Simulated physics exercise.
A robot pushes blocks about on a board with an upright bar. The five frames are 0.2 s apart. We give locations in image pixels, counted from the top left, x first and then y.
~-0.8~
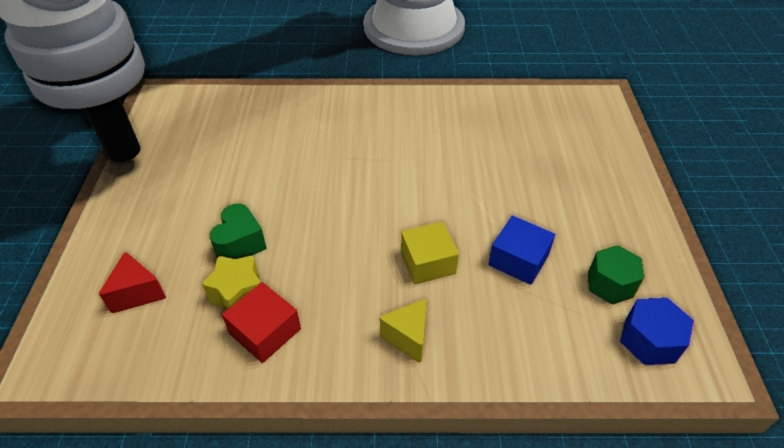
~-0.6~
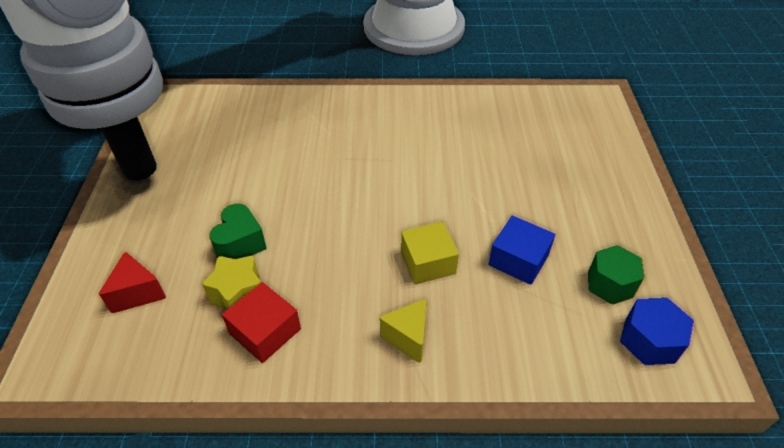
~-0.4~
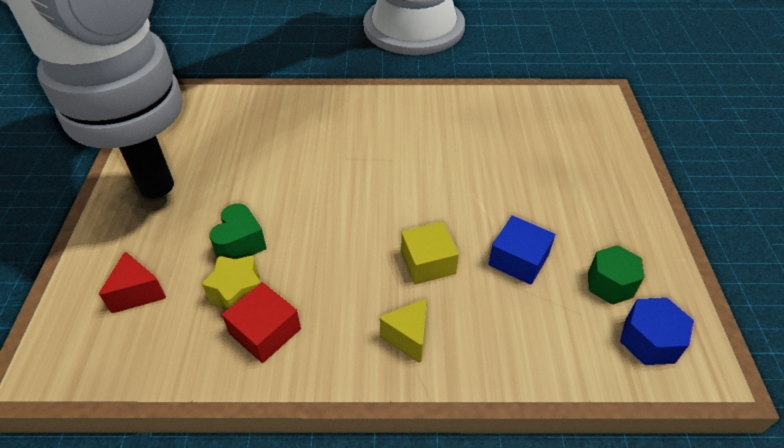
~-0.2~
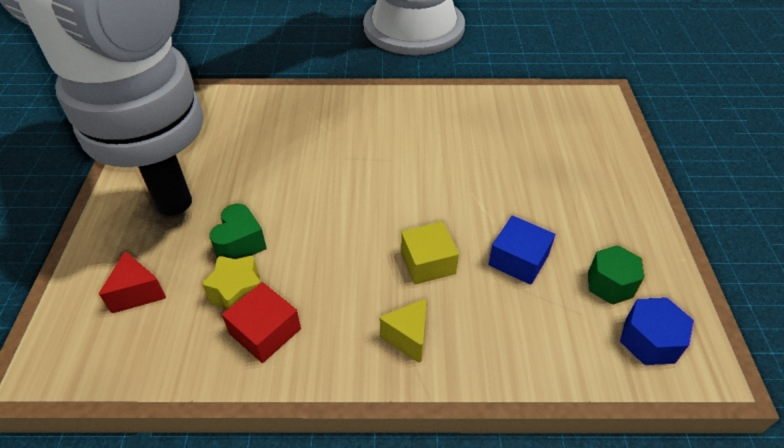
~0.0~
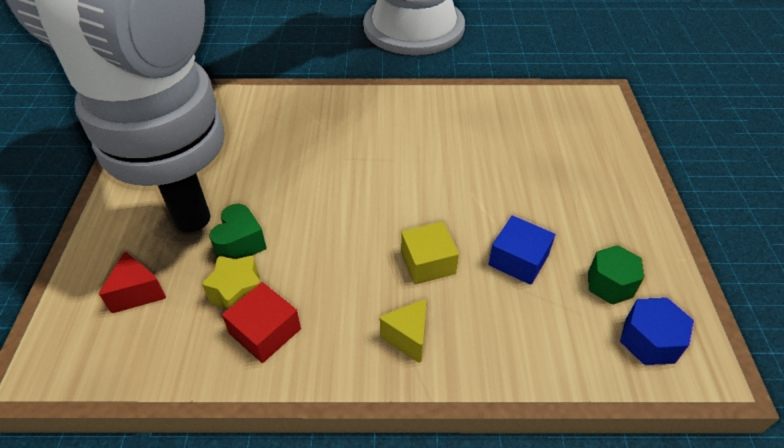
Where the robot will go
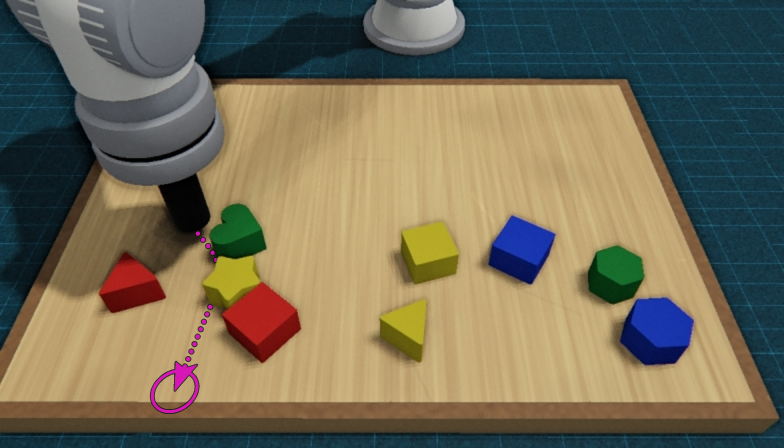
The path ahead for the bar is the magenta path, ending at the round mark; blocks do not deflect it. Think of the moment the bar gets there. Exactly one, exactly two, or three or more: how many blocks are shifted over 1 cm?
Three or more will move.
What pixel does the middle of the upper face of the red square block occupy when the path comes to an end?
Near (289, 337).
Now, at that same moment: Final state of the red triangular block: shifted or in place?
The block in question stays where it was by the end.
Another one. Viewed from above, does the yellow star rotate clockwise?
It seems not.
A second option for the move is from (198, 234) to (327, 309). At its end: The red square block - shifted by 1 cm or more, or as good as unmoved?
Well, the red square block shifts from its place.
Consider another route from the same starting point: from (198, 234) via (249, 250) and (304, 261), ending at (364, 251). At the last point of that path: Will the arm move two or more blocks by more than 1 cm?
In short: No.
Drawn move, from (198, 234) over (219, 274) and (201, 328) to (175, 391).
The first path, step by step. One third of the way, bar (214, 262); yellow star (238, 284); green heart (247, 231), turned 45° anticlockwise; red square block (266, 318).
Two thirds of the way, bar (195, 316); yellow star (234, 326), turned 50° anticlockwise; green heart (247, 231), turned 45° anticlockwise; red square block (288, 337), turned 30° anticlockwise.
At the end, bar (167, 379); red triangular block still; yellow star (227, 340), turned 85° anticlockwise; green heart (247, 231), turned 45° anticlockwise; red square block (289, 337), turned 30° anticlockwise.
